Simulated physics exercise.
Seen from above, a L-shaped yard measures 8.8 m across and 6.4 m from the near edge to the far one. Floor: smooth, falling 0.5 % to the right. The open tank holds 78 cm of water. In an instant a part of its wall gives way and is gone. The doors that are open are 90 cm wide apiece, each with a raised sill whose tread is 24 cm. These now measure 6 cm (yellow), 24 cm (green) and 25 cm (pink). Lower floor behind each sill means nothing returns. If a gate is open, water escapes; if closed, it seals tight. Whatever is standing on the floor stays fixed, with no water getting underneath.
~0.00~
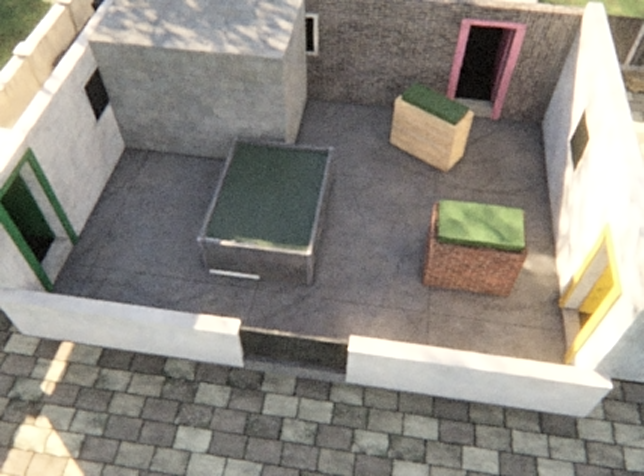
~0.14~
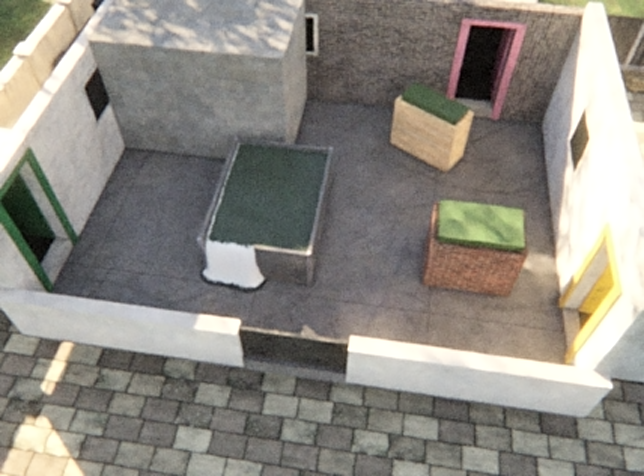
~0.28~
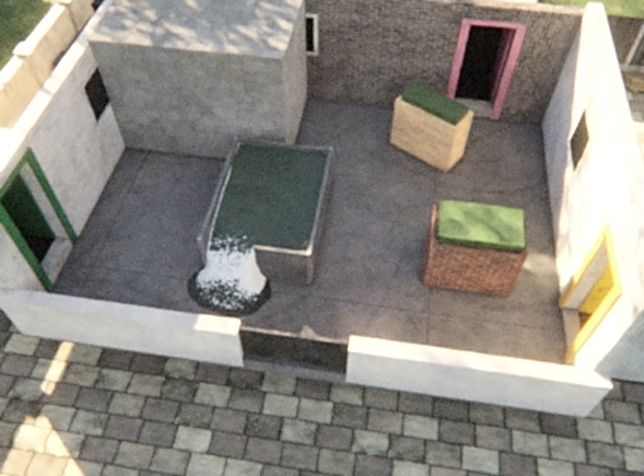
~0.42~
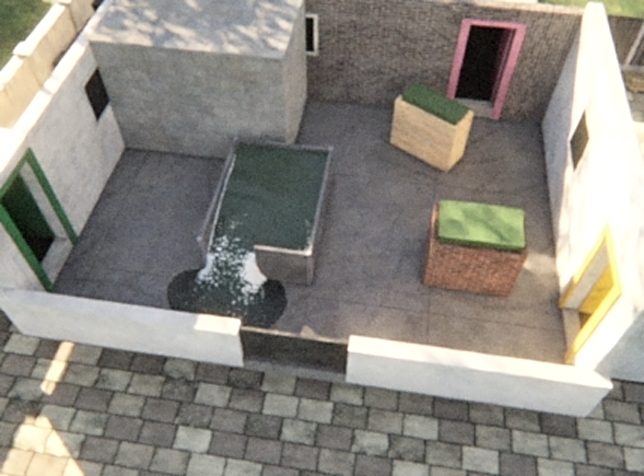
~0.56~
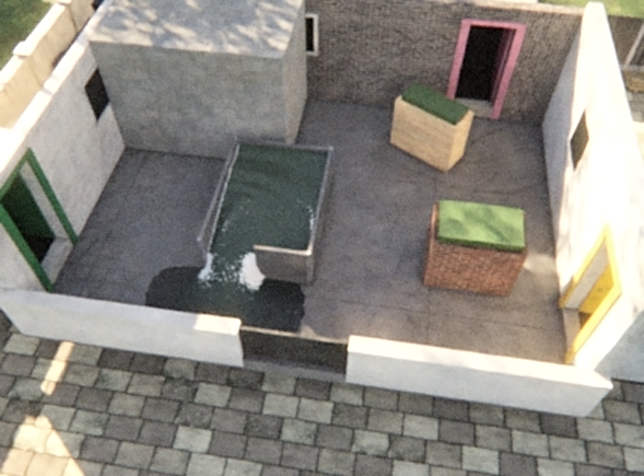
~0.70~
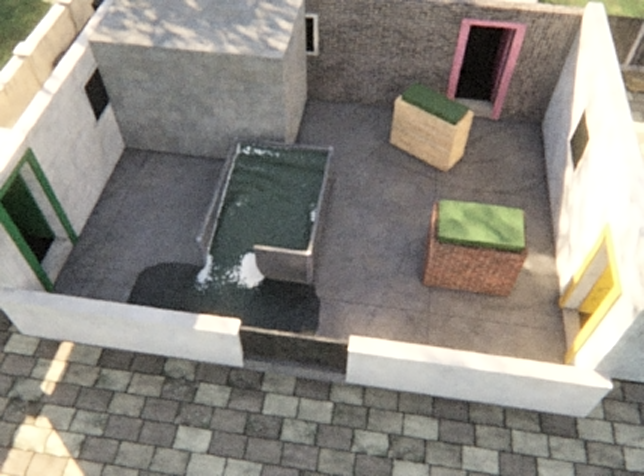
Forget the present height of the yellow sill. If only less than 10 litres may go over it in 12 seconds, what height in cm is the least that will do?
It needs to be about 20 cm high.
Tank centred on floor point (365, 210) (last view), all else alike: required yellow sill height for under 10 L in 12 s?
That setup calls for roughly 19 cm.
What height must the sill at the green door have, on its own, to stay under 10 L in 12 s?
At the green door it takes roughly 28 centimetres.
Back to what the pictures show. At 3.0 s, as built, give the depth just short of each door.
Yellow 13, green 28, pink 0 cm.
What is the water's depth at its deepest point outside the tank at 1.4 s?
Max depth: About 51 cm.
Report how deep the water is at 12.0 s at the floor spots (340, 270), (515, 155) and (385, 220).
About 3, 5 and 3 cm respectively.
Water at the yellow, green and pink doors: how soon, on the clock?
The flood shows up at yellow at 2.6 s, at green at 1.6 s, and at pink at 8.0 s.
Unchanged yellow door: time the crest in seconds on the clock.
Roughly 3.8 s.
After 1.4 s water covers 15 % of the floor, deepest (51 cm) near (207, 330); it has not reached the yellow door.
After 3.0 s water covers 45 % of the floor, deepest (36 cm) near (48, 317); 13 cm at the yellow door, 3 litres in over its 6 cm sill.
After 12.0 s water covers 95 % of the floor, deepest (15 cm) near (227, 179); 9 cm at the yellow door, 232 litres in over its 6 cm sill.
At the yellow door as built, the water arrived by 2.7 s and peaked near 21 cm at 3.8 s.
With a sill of 16.5 cm, 24 litres would have come in within the 12 s; with 22.5 cm, 4 litres. So under 10 litres takes about 20 cm.
